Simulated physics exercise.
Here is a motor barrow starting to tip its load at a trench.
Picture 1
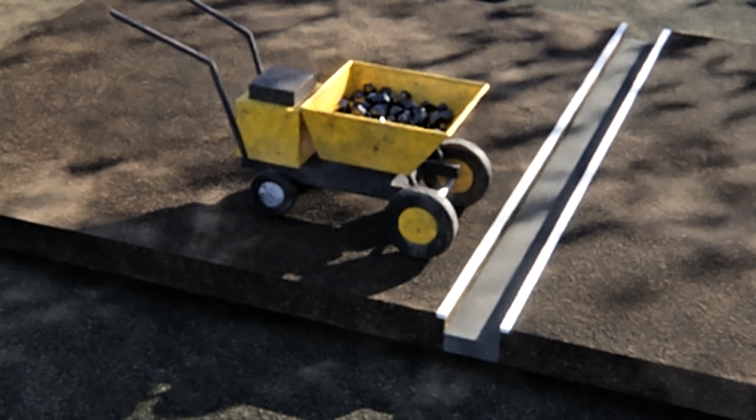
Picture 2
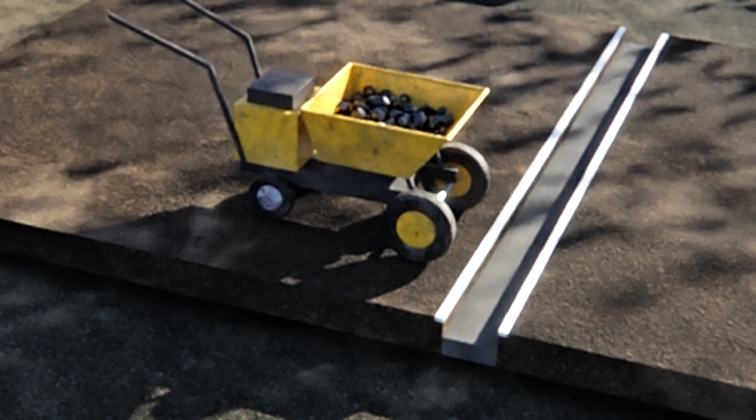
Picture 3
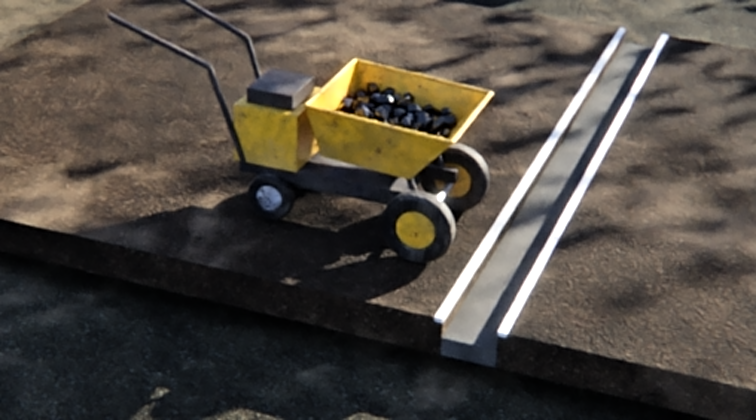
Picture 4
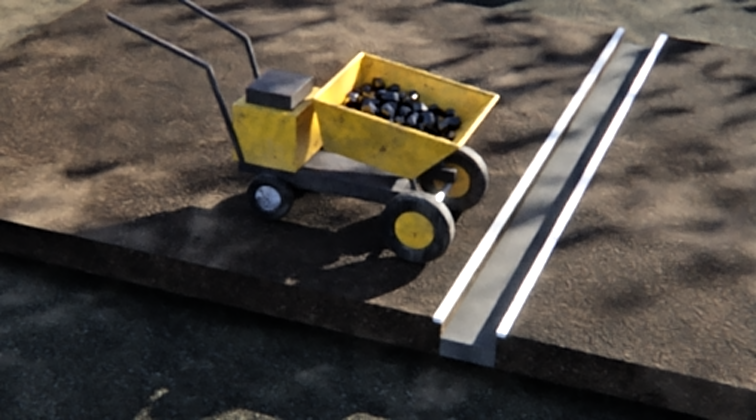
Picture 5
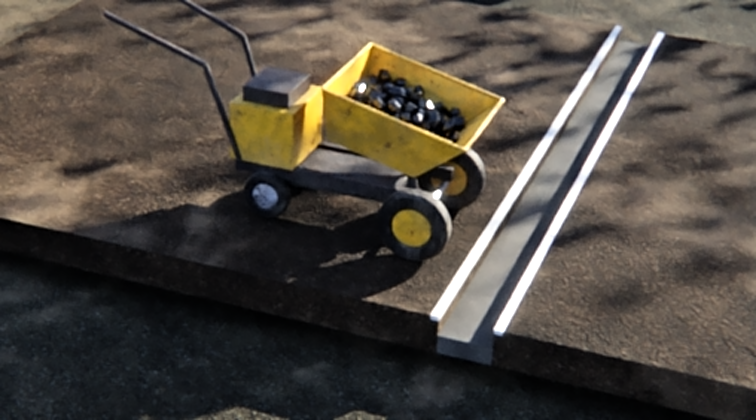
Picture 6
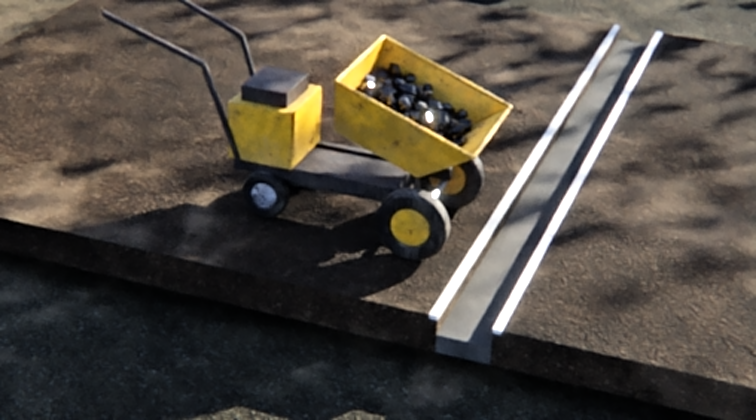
A yellow motor barrow slowly tilts its skip of black lumps toward the narrow trench.
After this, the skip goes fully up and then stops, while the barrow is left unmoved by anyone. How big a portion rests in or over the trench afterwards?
A minority of it.
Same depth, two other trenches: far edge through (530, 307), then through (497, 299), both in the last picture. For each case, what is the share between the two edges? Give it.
50 %, then 0 %.
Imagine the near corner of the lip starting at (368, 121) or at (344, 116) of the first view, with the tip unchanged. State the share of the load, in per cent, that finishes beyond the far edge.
In order, close to 0 and 0 in a hundred.
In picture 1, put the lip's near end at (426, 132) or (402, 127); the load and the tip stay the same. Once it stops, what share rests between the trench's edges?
It works out to 60 per cent in the first case and 80 per cent in the second.
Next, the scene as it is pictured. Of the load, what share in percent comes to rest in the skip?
Close to 10 in a hundred.
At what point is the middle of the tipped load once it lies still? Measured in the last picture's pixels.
Around (568, 260).
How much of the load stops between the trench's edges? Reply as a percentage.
I'd estimate close to 20 per cent.
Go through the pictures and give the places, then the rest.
In the first picture, lip of the skip near (447, 136), level; top of the load near (381, 110), lumps of coal; first edge of the trench near (458, 288); far edge near (520, 301), the trench under half as wide as the skip, and shallow for its width.
In the second picture, lip of the skip near (447, 140), level; top of the load near (381, 113).
In the third picture, lip of the skip near (452, 143), tipped barely; top of the load near (380, 113).
In the fourth picture, lip of the skip near (458, 147), tipped a little; top of the load near (375, 103).
In the fifth picture, lip of the skip near (464, 151), tipped a little; top of the load near (382, 97).
In the sixth picture, lip of the skip near (473, 158), tipped clearly; top of the load near (379, 88); first edge of the trench near (450, 289); far edge near (512, 303).
Shortly afterwards, skip tipped steeply; the whole lot in the skip.
Next, skip tipped right over; the bulk in the skip; near a quarter beyond it; only a few falling.
Some moments later, skip tipped right over; near a quarter in the skip; a little in or heaped over the trench; the bulk beyond it.
In the end, skip tipped right over; a little in the skip; near a quarter in or heaped over the trench; near two thirds beyond it.
